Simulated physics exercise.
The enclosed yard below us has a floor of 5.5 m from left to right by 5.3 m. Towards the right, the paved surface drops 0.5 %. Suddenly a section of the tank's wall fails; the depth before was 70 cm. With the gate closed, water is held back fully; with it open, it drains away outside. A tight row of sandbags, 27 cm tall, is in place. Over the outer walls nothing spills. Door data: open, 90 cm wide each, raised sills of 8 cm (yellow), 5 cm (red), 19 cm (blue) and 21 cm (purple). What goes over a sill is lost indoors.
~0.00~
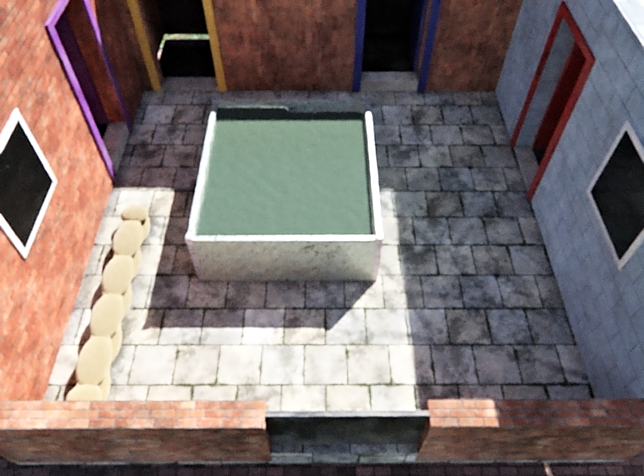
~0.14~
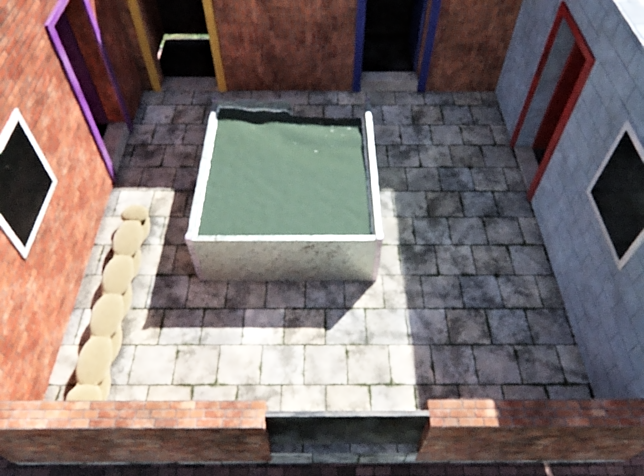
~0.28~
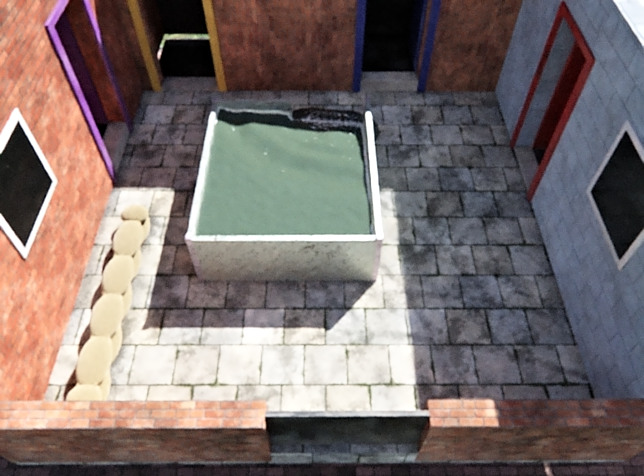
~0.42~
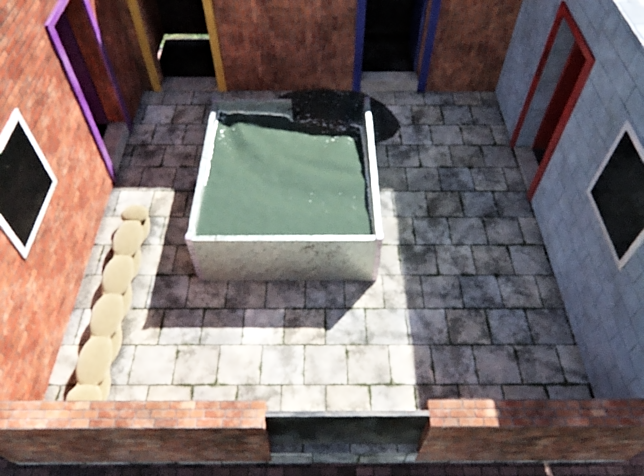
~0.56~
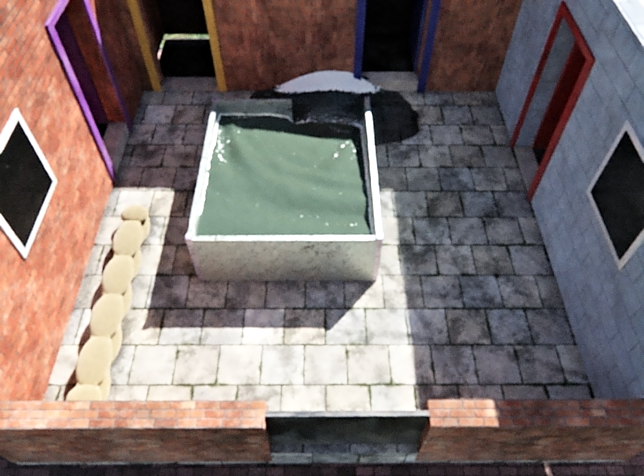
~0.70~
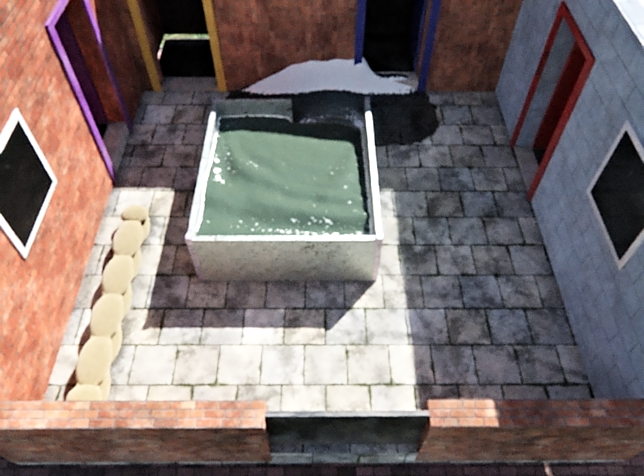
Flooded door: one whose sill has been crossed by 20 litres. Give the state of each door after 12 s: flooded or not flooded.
My prediction: At the yellow door it looks set to land over the limit. At the red door it looks set to land over the limit. At the blue door it looks set to land over the limit. At the purple door it looks set to land under the limit.
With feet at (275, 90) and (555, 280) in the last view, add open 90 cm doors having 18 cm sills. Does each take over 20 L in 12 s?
Well, the first is beyond the mark and the second is shy of the mark.
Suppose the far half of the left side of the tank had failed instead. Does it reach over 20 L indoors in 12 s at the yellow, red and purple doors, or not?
Then: Yellow beyond it, red beyond it, purple beyond it.
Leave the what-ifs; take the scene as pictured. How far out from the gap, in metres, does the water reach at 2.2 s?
I'd say around 3.2 m from the gap.
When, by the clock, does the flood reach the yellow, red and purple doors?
Door times: Yellow 1.0 s / red 1.8 s / purple 1.8 s.
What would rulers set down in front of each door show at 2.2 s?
Depth readings (cm): Yellow = 8; red = 9; blue = 29; purple = 14.
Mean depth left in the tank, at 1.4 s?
It averages close to 51 centimetres.
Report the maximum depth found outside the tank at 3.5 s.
Peak depth: Approx. 30 cm.
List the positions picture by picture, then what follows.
Still water, 70 cm deep, in the tank at (289, 166), in the first picture.
The front is at a hidden place, 0.6 m from the gap on the tank's far side; 0.2 m2 of floor is under water; 70 cm left at the back of the tank, in the second picture.
The front is at a hidden place, 0.8 m from the gap on the tank's far side; 0.8 m2 of floor is under water; 70 cm left at the back of the tank, in the third picture.
The front is at (305, 91), 1.3 m from the gap on the tank's far side; 1.9 m2 of floor is under water; 70 cm left at the back of the tank, in the fourth picture.
The front is at (263, 91), 1.6 m from the gap on the tank's far side; 2.6 m2 of floor is under water; 70 cm left at the back of the tank, in the fifth picture.
The front is at (418, 91), 1.9 m from the gap on the tank's far side; 3.1 m2 of floor is under water; 65 cm left at the back of the tank, in the sixth picture.
After 1.4 s water covers 20 % of the floor and is deepest (50 cm) near (327, 93); yellow door 7 cm at the sill, 0 L in, red door not reached, blue door 33 cm at the sill, 22 L in, purple door not reached.
After 2.2 s water covers 35 % of the floor and is deepest (42 cm) near (327, 93); yellow door 8 cm at the sill, 0 L in, red door 9 cm at the sill, 0 L in, blue door 29 cm at the sill, 75 L in, purple door 14 cm at the sill, 0 L in.
After 3.5 s water covers 65 % of the floor and is deepest (30 cm) near (327, 93); yellow door 11 cm at the sill, 6 L in, red door 12 cm at the sill, 20 L in, blue door 21 cm at the sill, 111 L in, purple door 16 cm at the sill, 0 L in.
After 7.0 s water covers 95 % of the floor and is deepest (20 cm) near (48, 392); yellow door 10 cm at the sill, 35 L in, red door 8 cm at the sill, 72 L in, blue door 13 cm at the sill, 121 L in, purple door 9 cm at the sill, 0 L in.
After 12.0 s water covers 95 % of the floor and is deepest (16 cm) near (481, 427); yellow door 11 cm at the sill, 53 L in, red door 6 cm at the sill, 90 L in, blue door 9 cm at the sill, 121 L in, purple door 9 cm at the sill, 0 L in.
